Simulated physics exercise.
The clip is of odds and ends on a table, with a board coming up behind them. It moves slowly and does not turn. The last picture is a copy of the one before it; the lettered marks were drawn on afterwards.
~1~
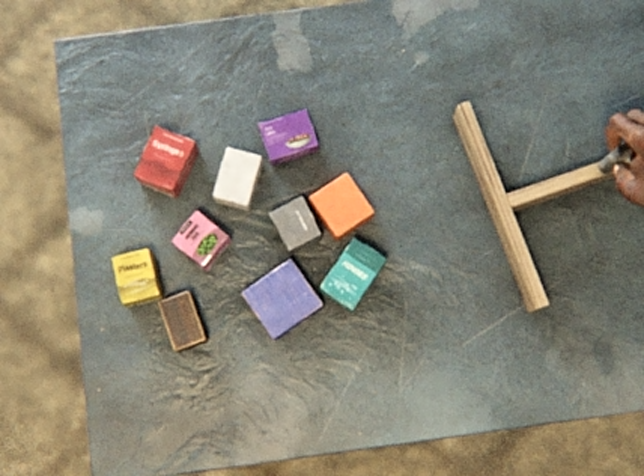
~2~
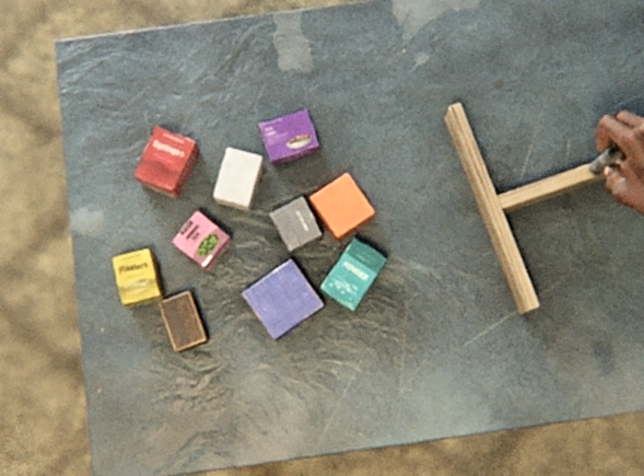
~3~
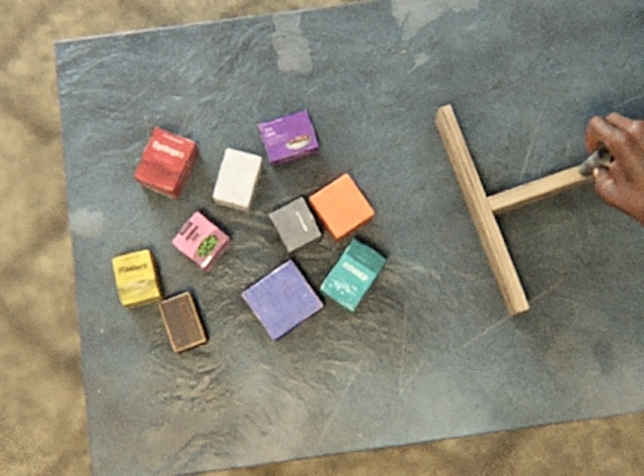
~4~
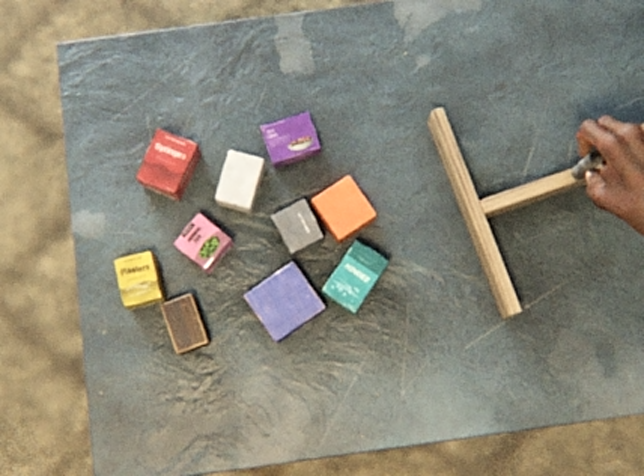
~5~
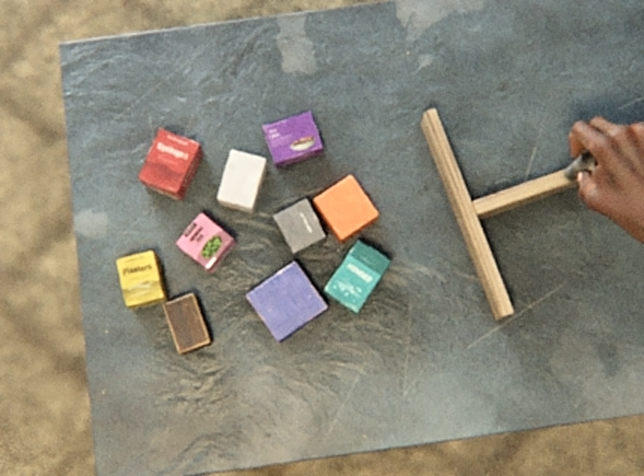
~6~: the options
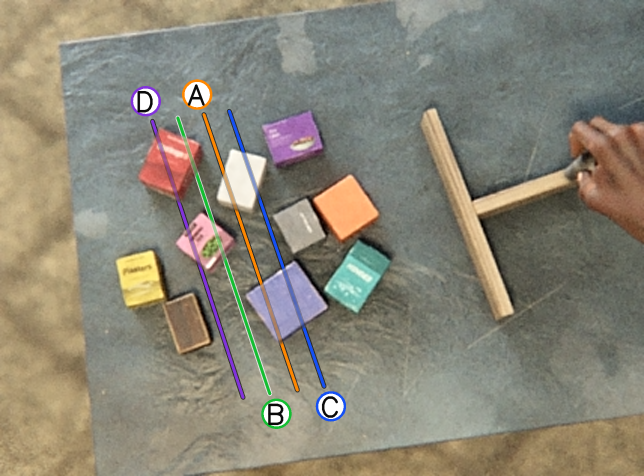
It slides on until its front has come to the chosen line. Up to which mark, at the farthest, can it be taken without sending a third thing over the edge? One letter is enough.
As far as mark D.
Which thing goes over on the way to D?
The yellow box.
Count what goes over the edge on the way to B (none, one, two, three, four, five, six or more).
The count is none.
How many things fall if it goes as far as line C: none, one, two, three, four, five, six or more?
The count is none.
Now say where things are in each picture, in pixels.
Board (503, 203); white block (238, 179); turquoise box (353, 275), in the first frame.
Board (494, 204); purple packet (289, 138), in the second frame.
Board (483, 206); blue block (283, 302), in the third frame.
Board (476, 209); red box (169, 166), in the fourth frame.
Board (469, 210); grey box (300, 229); black block (188, 325); white block (243, 182), in the fifth frame.
On the copy, A at (249, 248); B at (222, 252); C at (275, 245); D at (196, 255).
On D. First, board (371, 223); blue block (279, 307); turquoise box (344, 284).
Then, board (273, 236); yellow box (129, 283); pink packet (156, 245).
Finally, board (196, 246); yellow box over the edge; pink packet (83, 254); one fallen.
By contrast, A is within the limit but short; B is within the limit but short; C is within the limit but short.
